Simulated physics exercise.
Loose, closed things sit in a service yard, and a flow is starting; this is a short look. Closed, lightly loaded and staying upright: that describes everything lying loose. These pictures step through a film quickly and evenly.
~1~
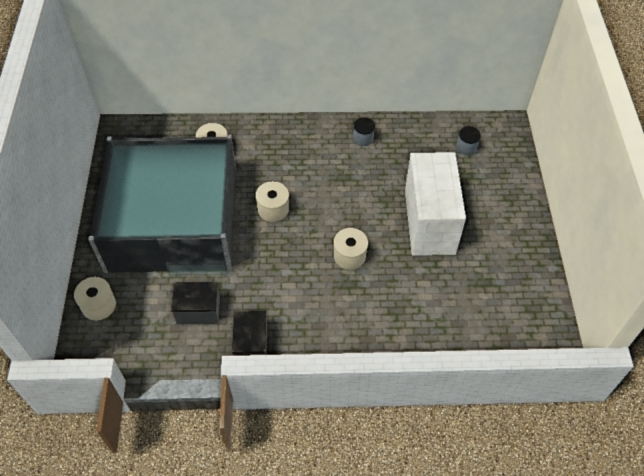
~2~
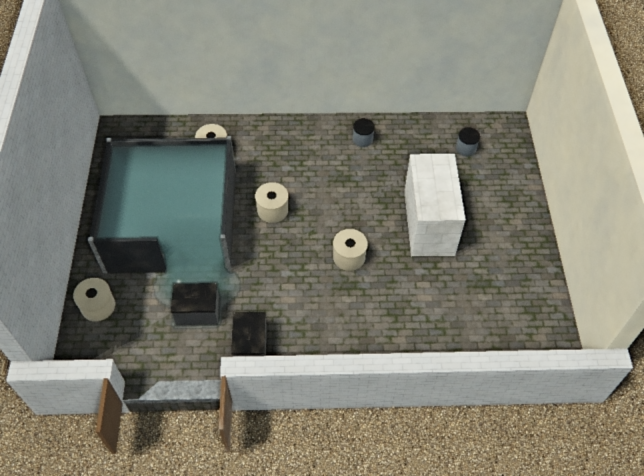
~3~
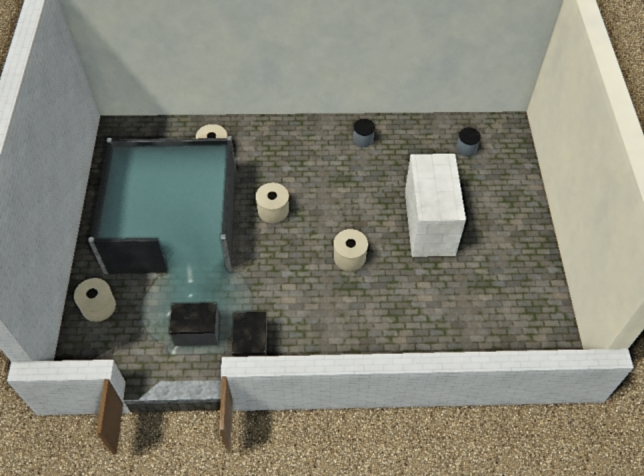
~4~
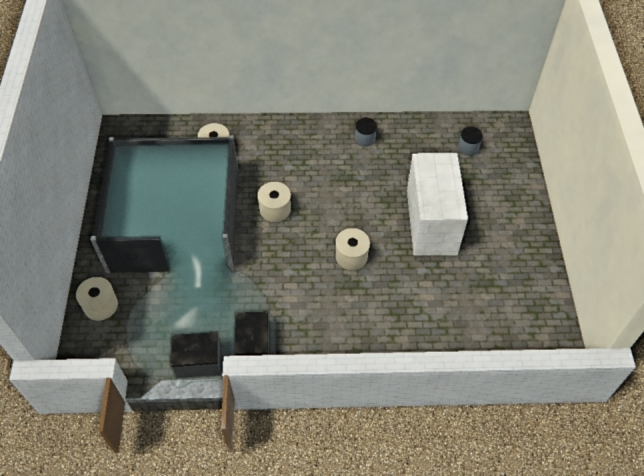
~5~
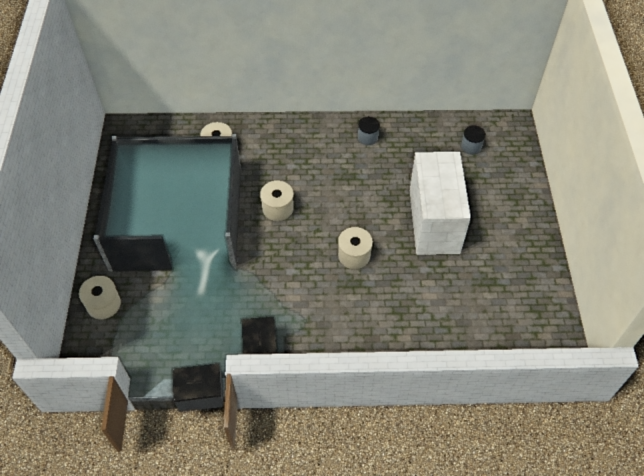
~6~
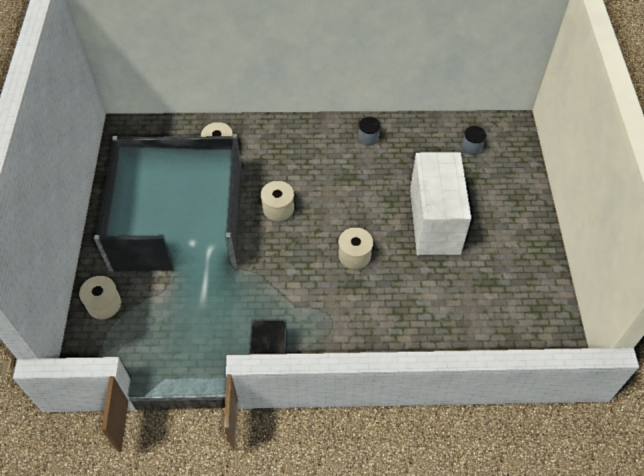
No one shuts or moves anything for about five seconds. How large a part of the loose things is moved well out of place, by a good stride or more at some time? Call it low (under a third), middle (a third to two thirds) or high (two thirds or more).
Low.
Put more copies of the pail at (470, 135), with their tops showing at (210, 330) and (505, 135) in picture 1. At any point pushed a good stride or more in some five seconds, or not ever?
Copy 1: Passed the mark. Copy 2: Stayed below the mark.
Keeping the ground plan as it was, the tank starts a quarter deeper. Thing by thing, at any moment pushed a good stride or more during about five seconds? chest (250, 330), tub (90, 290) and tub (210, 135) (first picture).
The first reached the mark, the second stopped before it, the third stopped before it.
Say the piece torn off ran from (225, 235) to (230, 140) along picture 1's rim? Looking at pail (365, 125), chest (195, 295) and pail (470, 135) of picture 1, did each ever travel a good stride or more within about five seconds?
Each in turn, ends up that far off, never travels that far, ends up that far off.
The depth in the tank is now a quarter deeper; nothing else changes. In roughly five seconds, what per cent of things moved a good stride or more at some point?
Roughly 20 per cent of them.
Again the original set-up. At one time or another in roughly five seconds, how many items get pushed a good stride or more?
2.
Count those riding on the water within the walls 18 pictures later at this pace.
That would be 1.
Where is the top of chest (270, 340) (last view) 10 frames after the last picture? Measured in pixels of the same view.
Look for it near pixel (448, 285).
A moment on, 2 of 8 are well off their spots; 0 afloat.
Next, 2 of 8 are well off their spots; 0 afloat.
Later, 2 of 8 are well off their spots; 1 afloat.
In the end, 2 of 8 are well off their spots, and 2 have been at some point; 0 afloat.
